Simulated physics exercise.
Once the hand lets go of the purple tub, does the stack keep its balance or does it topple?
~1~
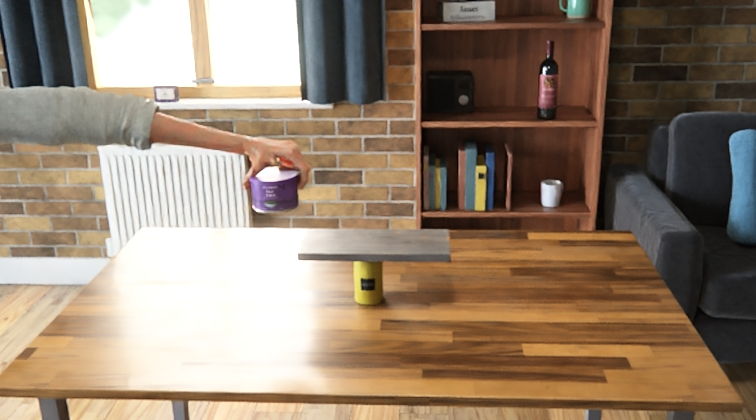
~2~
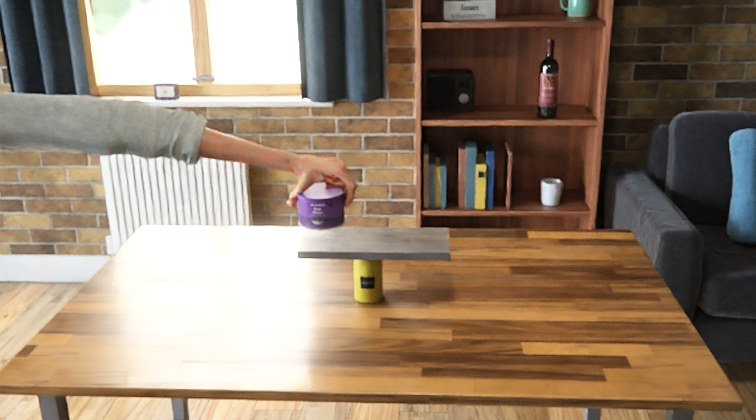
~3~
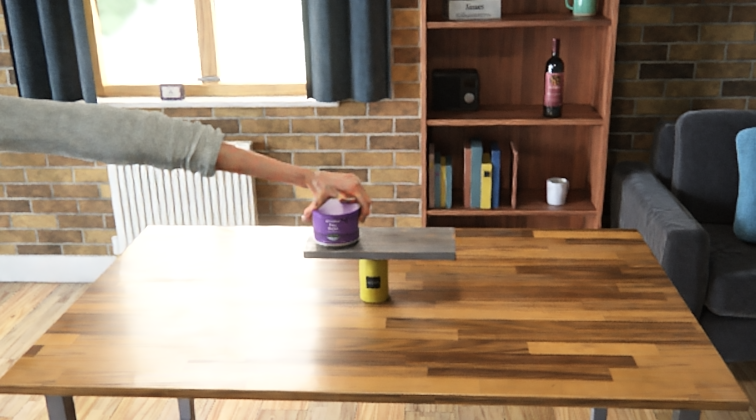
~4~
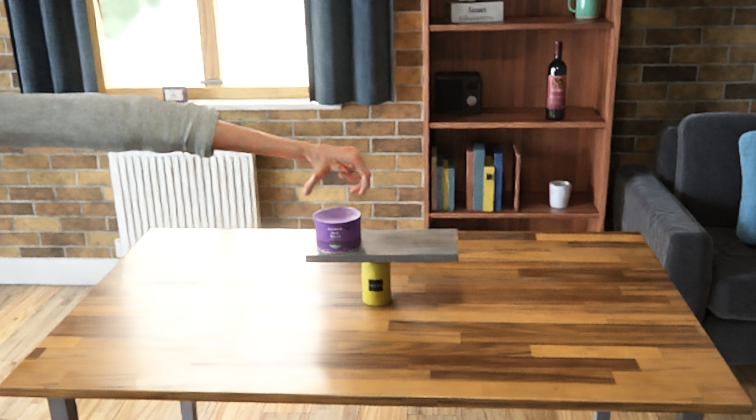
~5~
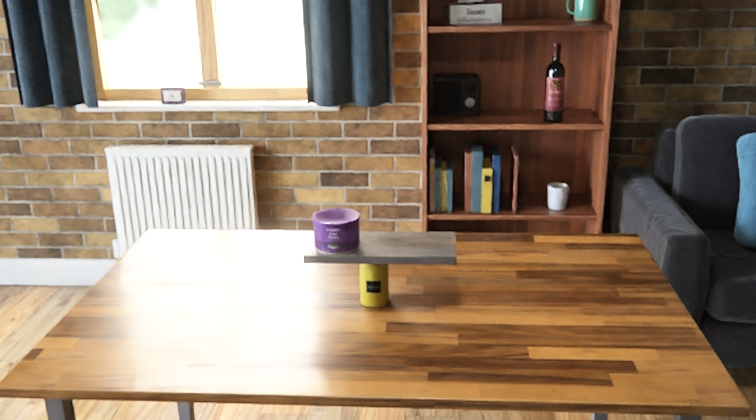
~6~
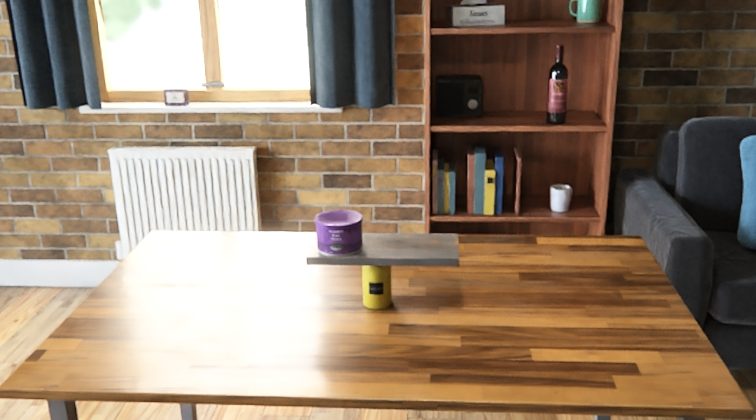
The stack keeps its balance, with the purple tub still sitting on the grey board and the board still resting on the yellow jar.
